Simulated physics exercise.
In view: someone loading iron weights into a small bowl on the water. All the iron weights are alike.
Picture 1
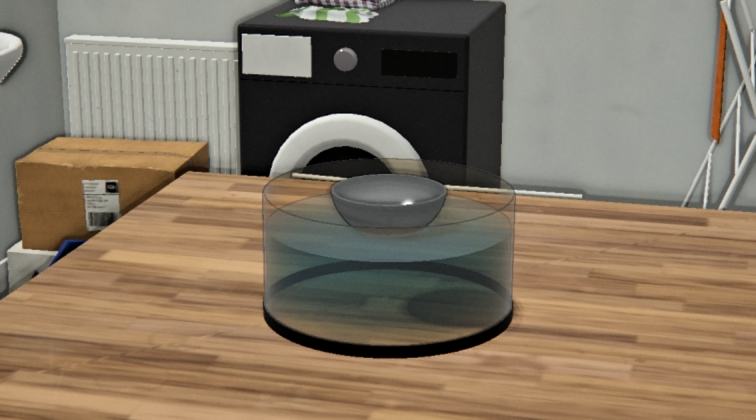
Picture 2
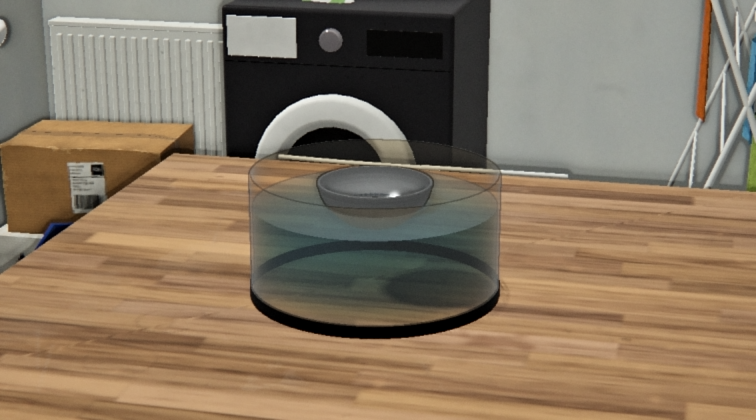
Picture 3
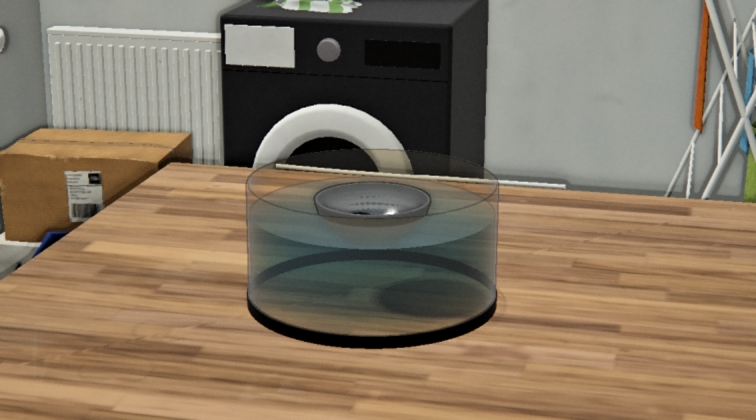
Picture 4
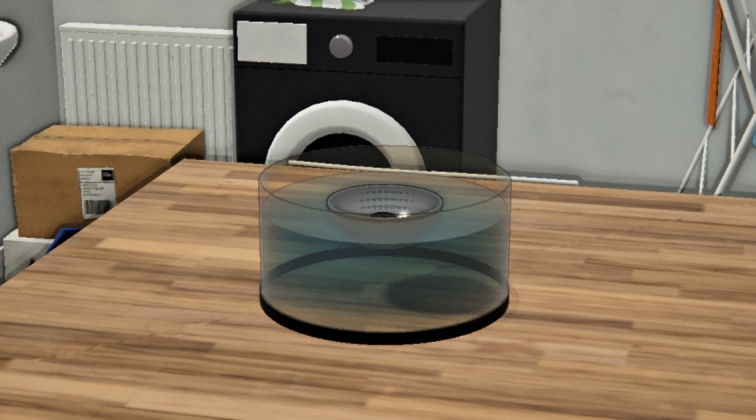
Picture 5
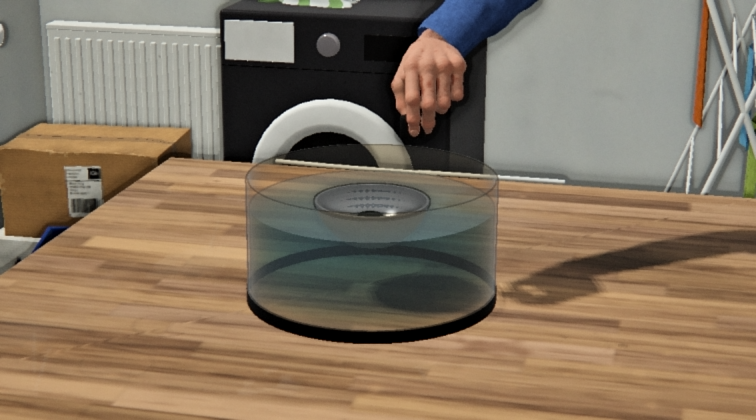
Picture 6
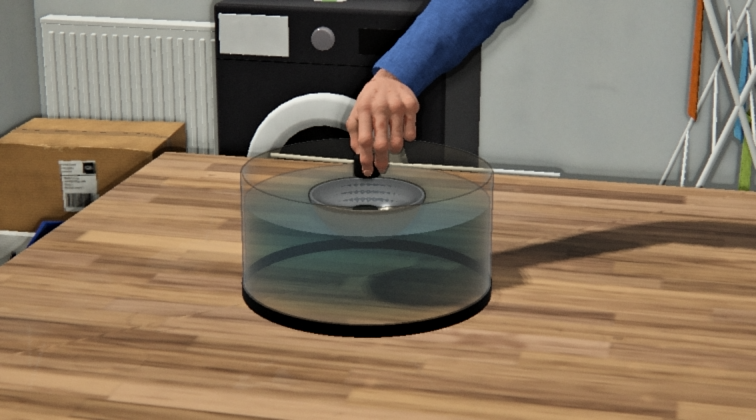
A small grey bowl floats in a clear round tank of bluish water on a striped wooden tabletop, seen from slightly above in a laundry room. Behind it stand a black washing machine, a white radiator and a cardboard box at left. The bowl settles lower in steps as the camera shifts slightly, then a blue-sleeved arm reaches in from the upper right, lowering a small dark object over the bowl.
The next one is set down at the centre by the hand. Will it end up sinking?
Yes, it sinks.
Next, the iron weight is in and the small bowl dips.
After that, water pours in over its edge.
Finally, the small bowl lies on the bottom with its load.
